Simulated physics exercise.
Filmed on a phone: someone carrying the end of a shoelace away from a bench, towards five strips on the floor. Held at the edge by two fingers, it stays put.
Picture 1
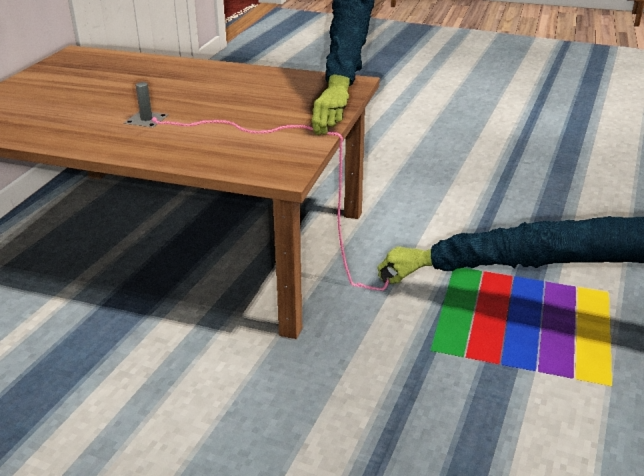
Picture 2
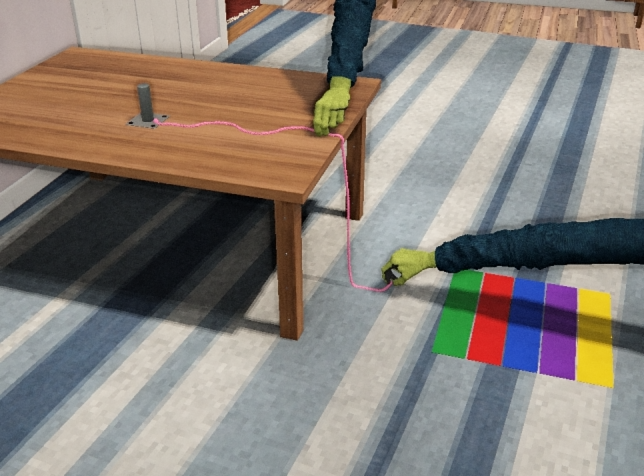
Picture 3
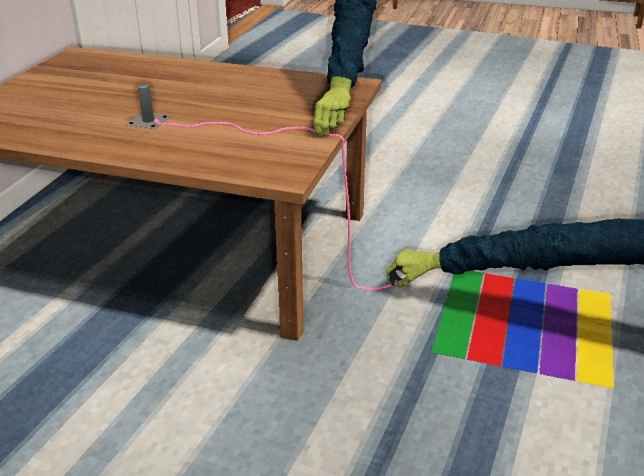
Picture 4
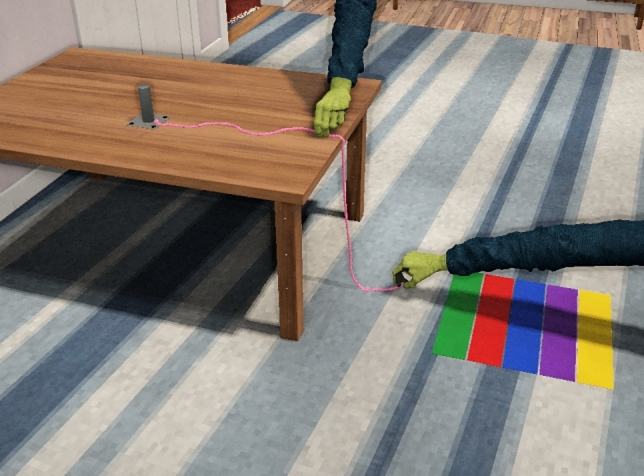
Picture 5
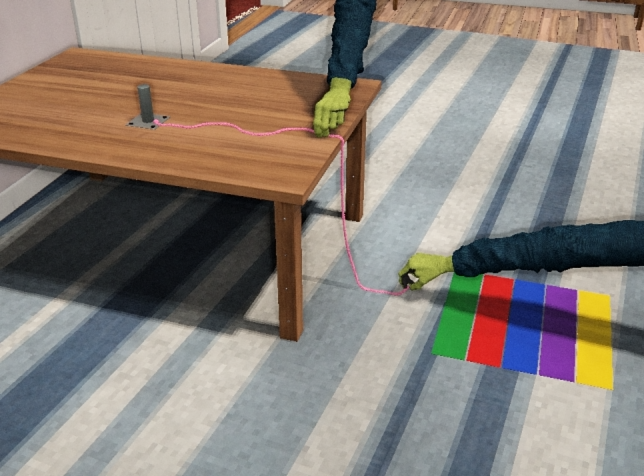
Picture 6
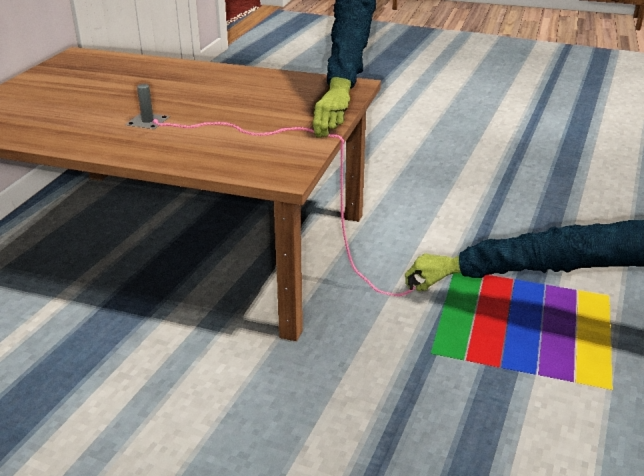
A gloved hand near the floor slowly draws the pink shoelace's end slightly right.
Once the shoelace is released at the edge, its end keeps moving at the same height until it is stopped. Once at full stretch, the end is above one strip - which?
The end stops over the blue strip.
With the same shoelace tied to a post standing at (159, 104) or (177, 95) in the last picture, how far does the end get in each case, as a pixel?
Try by try, about (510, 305) and (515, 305).
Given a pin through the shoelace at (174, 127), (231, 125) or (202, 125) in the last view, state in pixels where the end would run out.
Results: (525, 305); (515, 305); (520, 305).
Soon after, end near (460, 296); over green.
After that, end near (502, 303); over red.
At the stop, end near (527, 308); over blue. It halts on the blue strip.
